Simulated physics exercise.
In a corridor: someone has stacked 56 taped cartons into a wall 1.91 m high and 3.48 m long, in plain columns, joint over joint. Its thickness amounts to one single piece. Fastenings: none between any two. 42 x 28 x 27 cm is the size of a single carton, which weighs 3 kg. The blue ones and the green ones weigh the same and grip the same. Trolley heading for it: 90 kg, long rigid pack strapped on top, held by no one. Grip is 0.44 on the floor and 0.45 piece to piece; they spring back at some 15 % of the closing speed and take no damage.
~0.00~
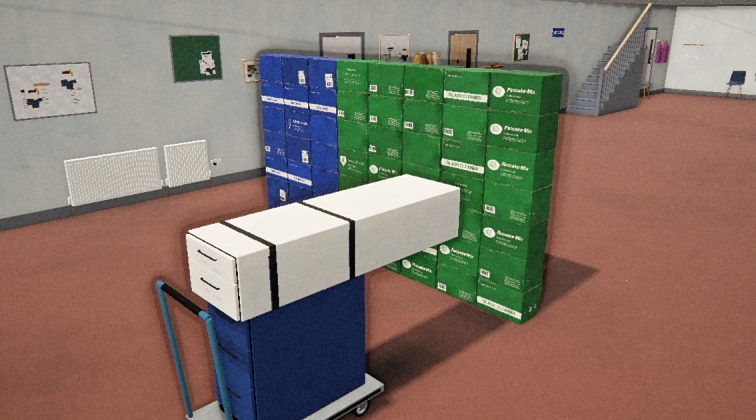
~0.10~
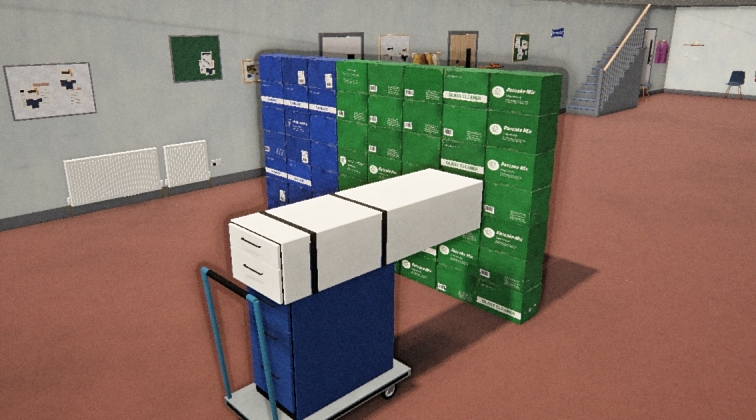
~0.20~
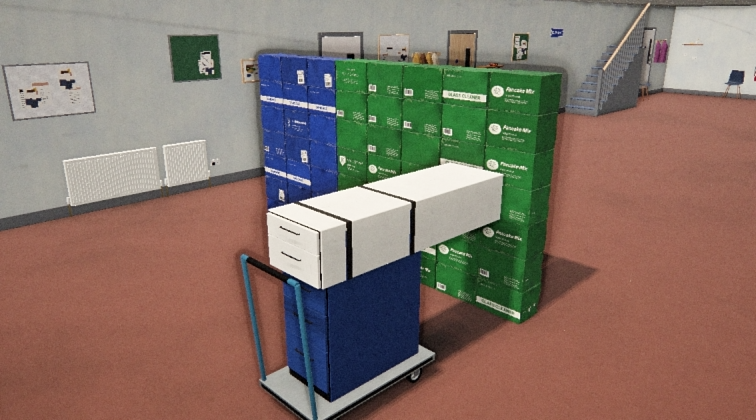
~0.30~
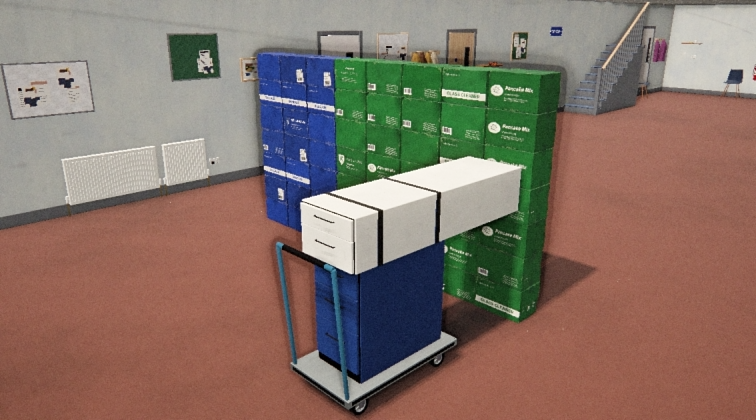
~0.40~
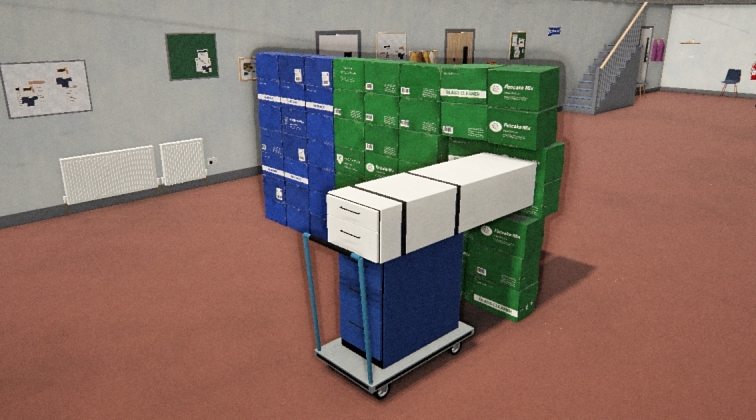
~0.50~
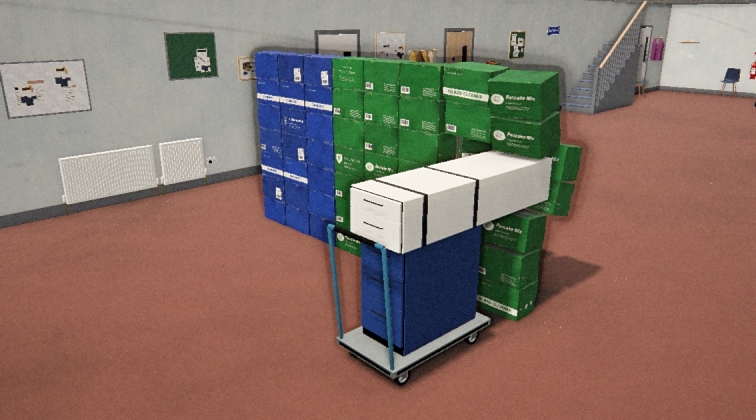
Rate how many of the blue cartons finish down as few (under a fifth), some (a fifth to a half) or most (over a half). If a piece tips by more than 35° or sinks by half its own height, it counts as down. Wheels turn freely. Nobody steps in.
Few.
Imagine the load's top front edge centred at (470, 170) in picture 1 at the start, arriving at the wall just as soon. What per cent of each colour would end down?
In that case green 40, blue 0 per cent.
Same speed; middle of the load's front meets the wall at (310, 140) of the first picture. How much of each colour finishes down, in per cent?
That would leave green at 0 % and blue at 30 %.
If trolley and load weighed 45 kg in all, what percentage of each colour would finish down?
Then green 20, blue 0 per cent.
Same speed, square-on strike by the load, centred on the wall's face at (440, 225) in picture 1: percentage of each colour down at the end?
In that case, green 30 and blue 0 in a hundred end down.
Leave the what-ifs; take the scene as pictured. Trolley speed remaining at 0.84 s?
Speed: Close to 1.4 m/s.
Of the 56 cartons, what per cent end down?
10 per cent.
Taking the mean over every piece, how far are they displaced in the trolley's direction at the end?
On average the pieces end up around 30 cm further on.
Around 0.84 s, load 96 cm past the wall's line, still rolling; none of the 21 blue cartons down (8 of 56 in all colours); top blue carton unmoved; top green carton tipped 46°, 24 cm lower.
Around 1.44 s, load 1.62 m past the wall's line, still rolling; none of the 21 blue cartons down (7 of 56 in all colours); top blue carton unmoved; top green carton tipped 56°, 71 cm lower.
Finally (3.0 s), load 2.17 m past the wall's line, stopped; none of the 21 blue cartons down (7 of 56 in all colours); top blue carton unmoved; top green carton upside down. That is 0 per cent. Seen by the last camera, middles, top blue carton near (301, 68), top green carton near (444, 223).
